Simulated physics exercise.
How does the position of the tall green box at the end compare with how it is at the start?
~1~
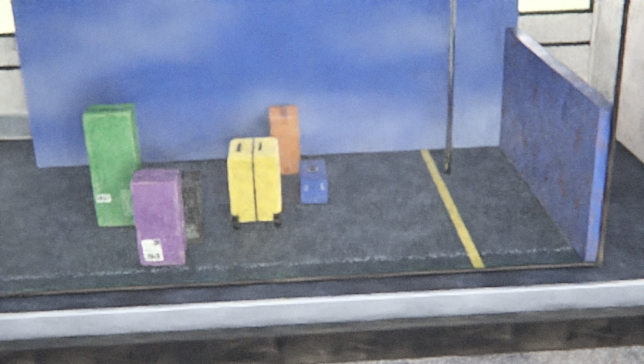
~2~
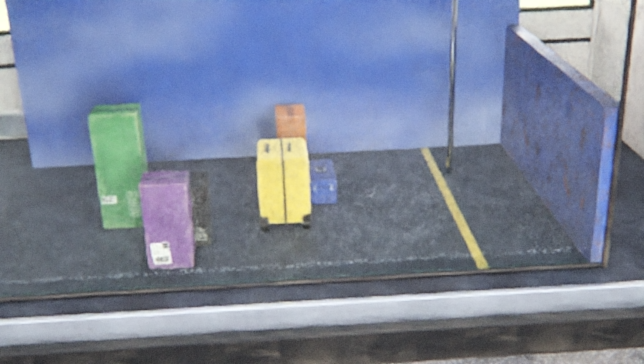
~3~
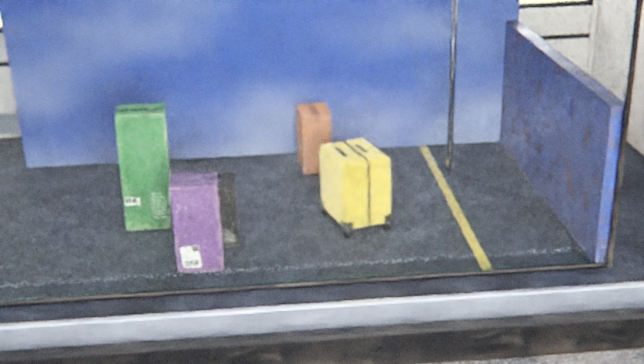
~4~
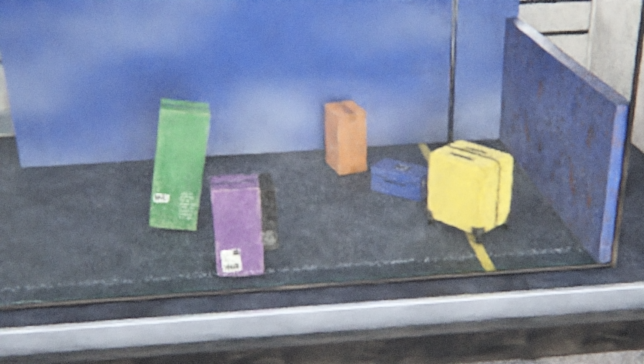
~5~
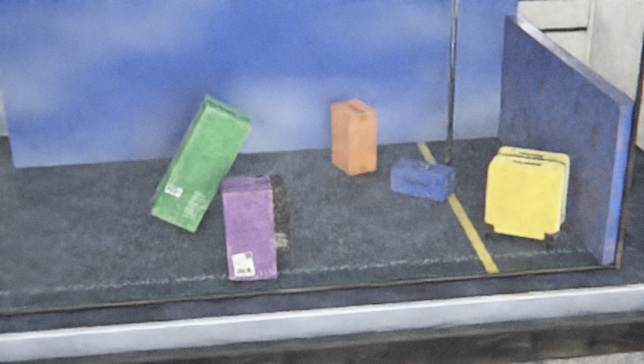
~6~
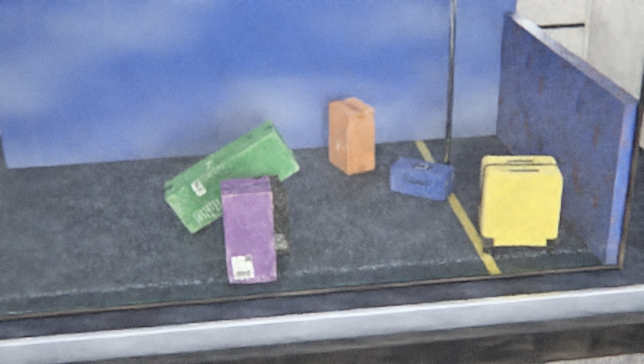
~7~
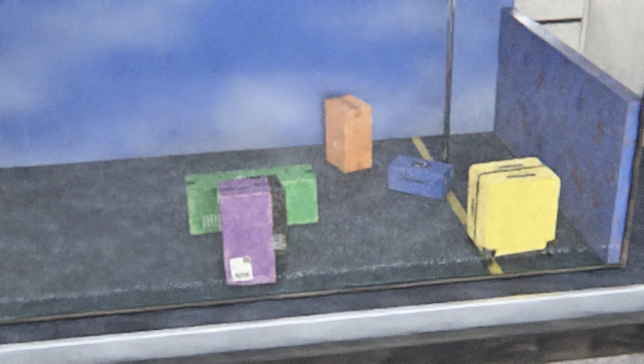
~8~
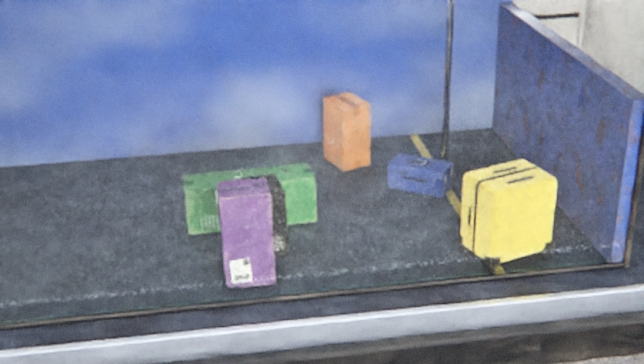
At the start the green box stands upright, but by the end it is lying on its side behind the purple box.
